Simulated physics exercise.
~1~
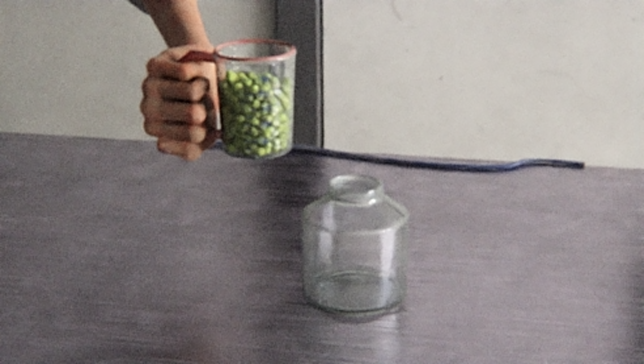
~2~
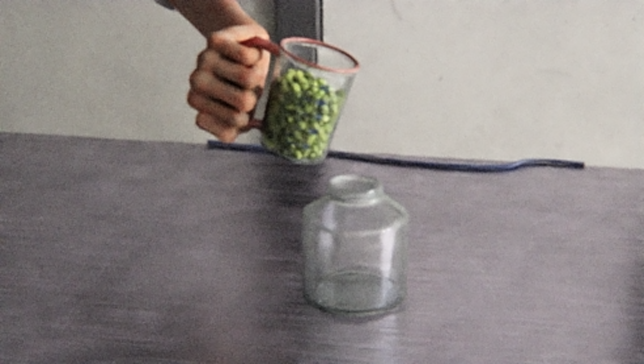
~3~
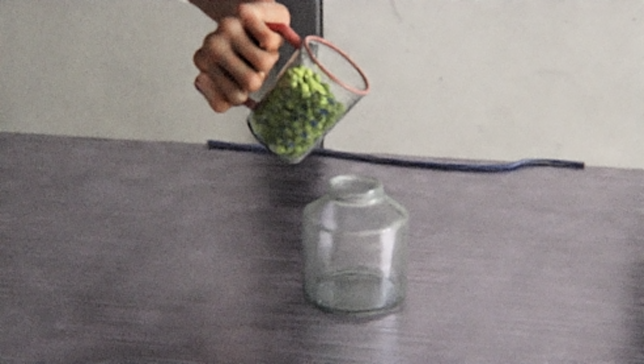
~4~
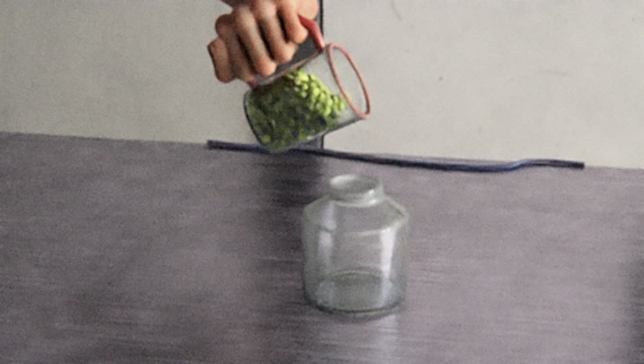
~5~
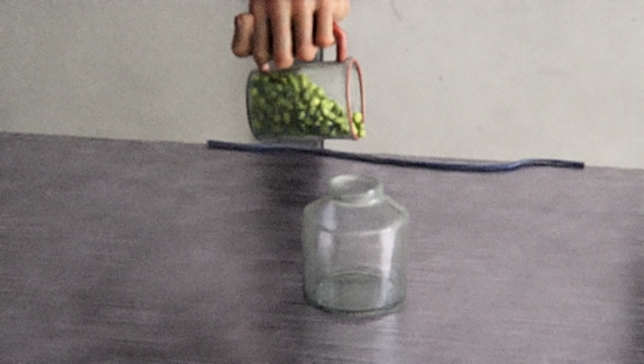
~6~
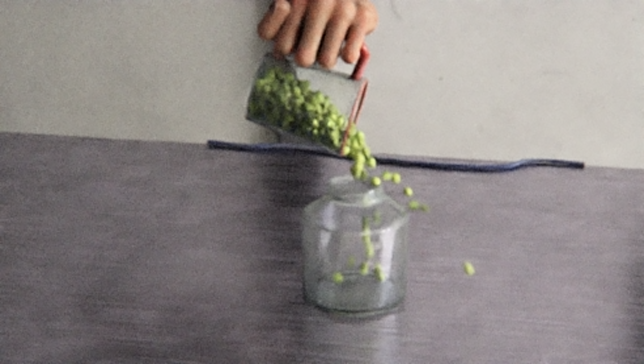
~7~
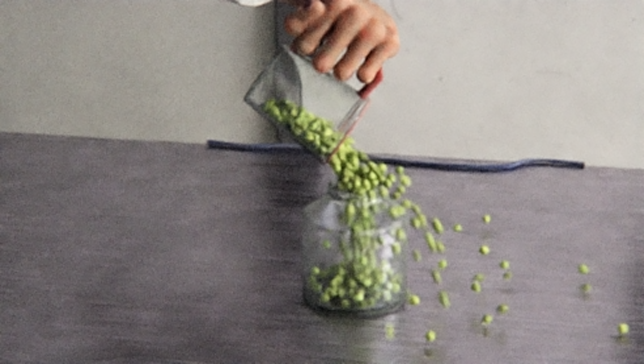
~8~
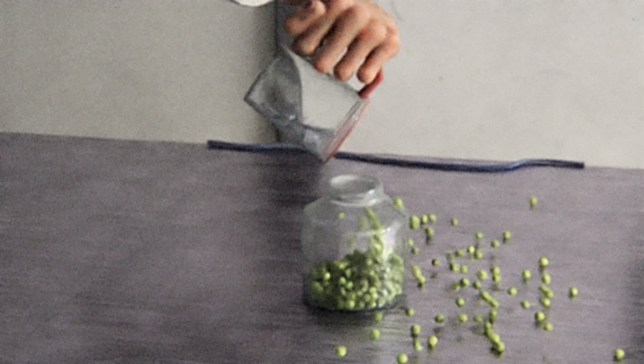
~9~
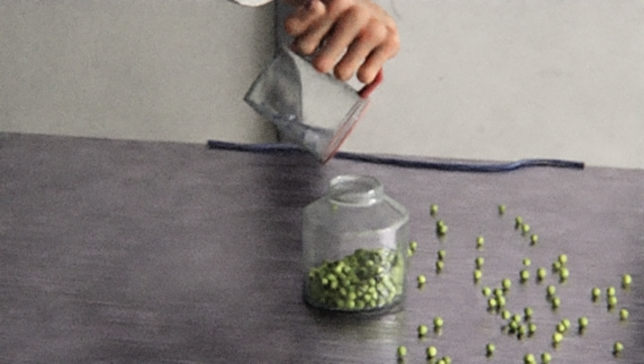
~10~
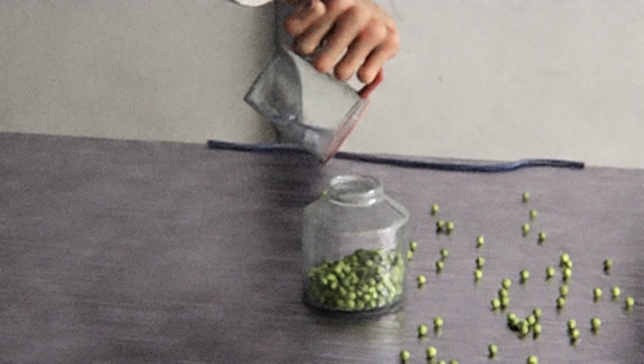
At first, a hand holds a clear, red-rimmed cup full of green peas by its handle, above and to the left of an open glass jar on a dark table. The hand moves right and steadily tips the cup until it lies on its side over the jar. Peas start to slide over the rim, a few dropping in and others bouncing away. As the cup tilts further, a thick stream pours down, scattering peas to the right. The cup empties and stays tipped, with most peas piled inside the jar and the rest spread across the tabletop.
